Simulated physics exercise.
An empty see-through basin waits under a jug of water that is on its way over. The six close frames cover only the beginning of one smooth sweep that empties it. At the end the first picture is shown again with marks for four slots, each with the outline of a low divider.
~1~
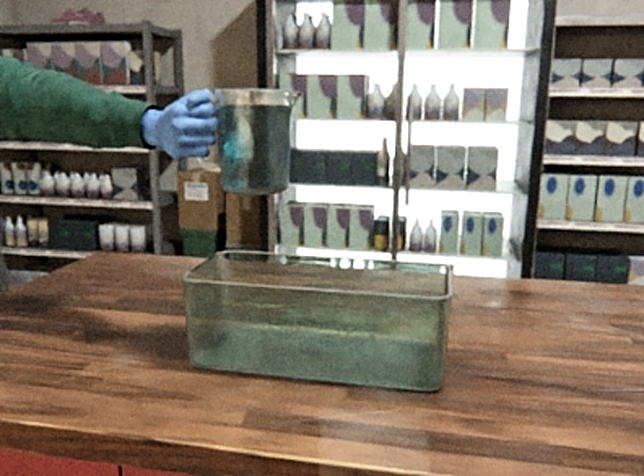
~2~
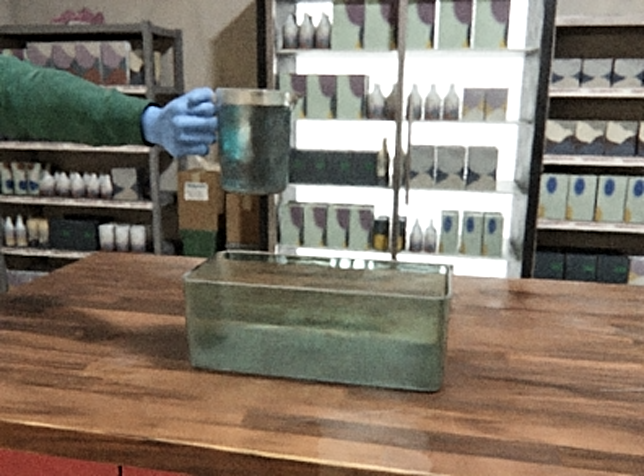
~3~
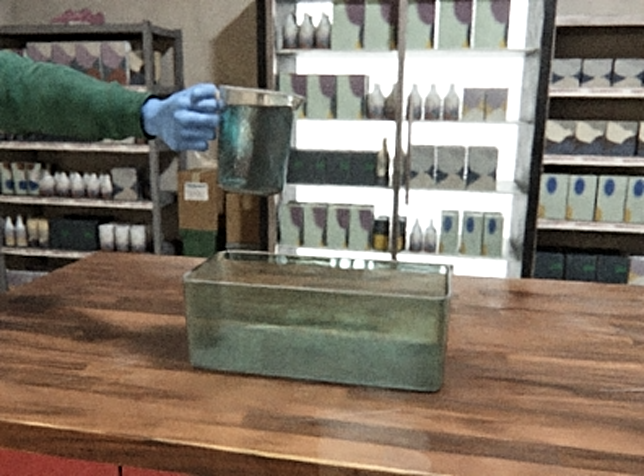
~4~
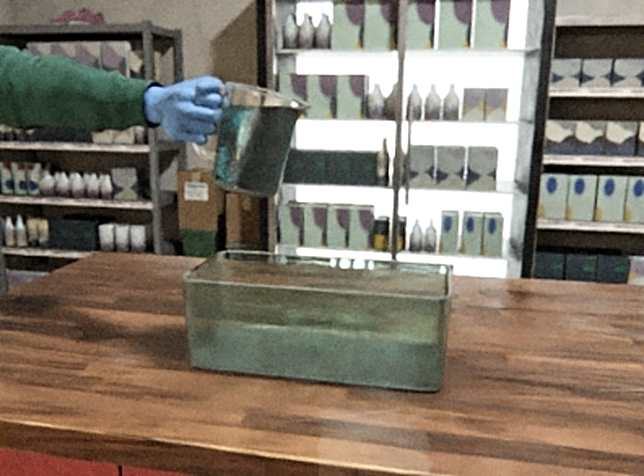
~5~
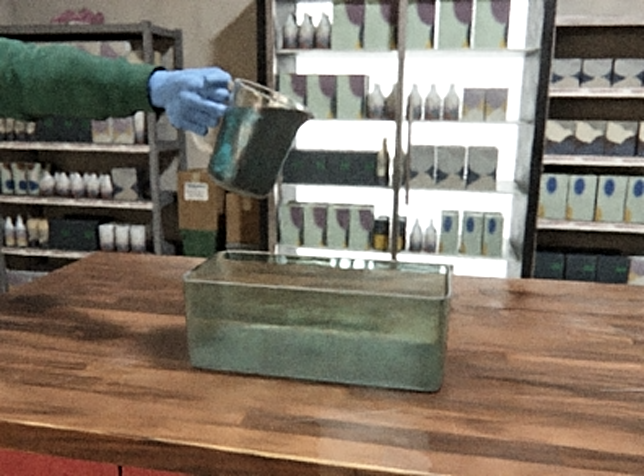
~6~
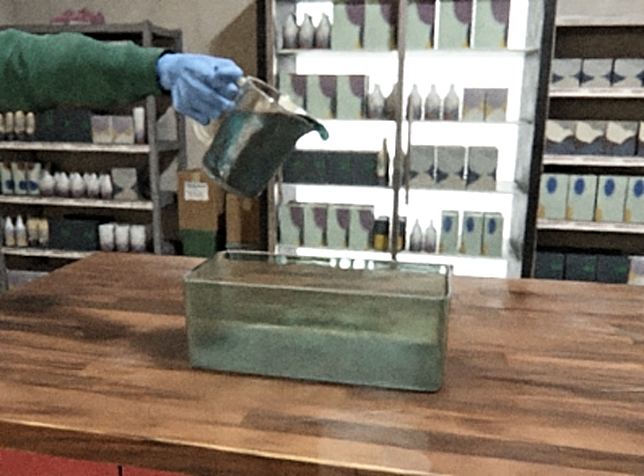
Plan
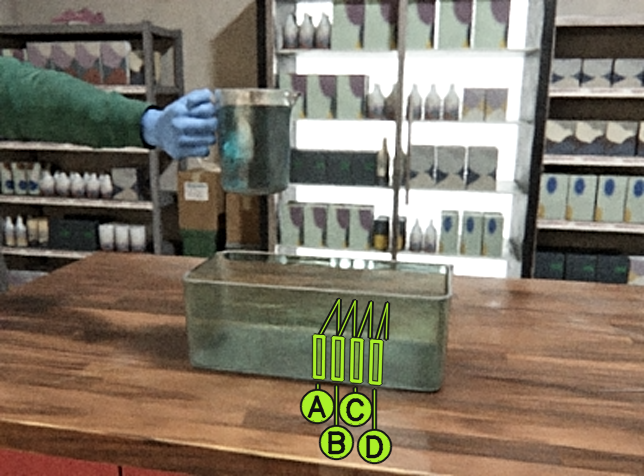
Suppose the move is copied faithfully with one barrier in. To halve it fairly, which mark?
The best position is C.
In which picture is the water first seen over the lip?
In picture 6.
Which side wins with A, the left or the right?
More ends on the right.
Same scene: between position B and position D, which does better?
The answer is B.
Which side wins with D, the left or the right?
The left one.
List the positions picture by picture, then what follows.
Upright, lip at (300, 93); basin from (190, 363) to (443, 389); nothing has left yet.
Upright, lip at (302, 94); nothing has left yet.
Tipped about 6°, lip at (305, 99); nothing has left yet.
Tipped about 13°, lip at (310, 106); nothing has left yet.
Tipped about 23°, lip at (314, 116); nothing has left yet.
Tipped about 34°, lip at (318, 129); water is over the lip, down to (324, 138).
On the marked copy, A at (317, 384); B at (336, 386); C at (355, 388); D at (374, 390).
With A, about 9 % ends left of the wall and 89 % right of it.
With B, about 25 % ends left of the wall and 74 % right of it.
With C, about 52 % ends left of the wall and 46 % right of it.
With D, about 88 % ends left of the wall and 8 % right of it; 4 % is lost outside.
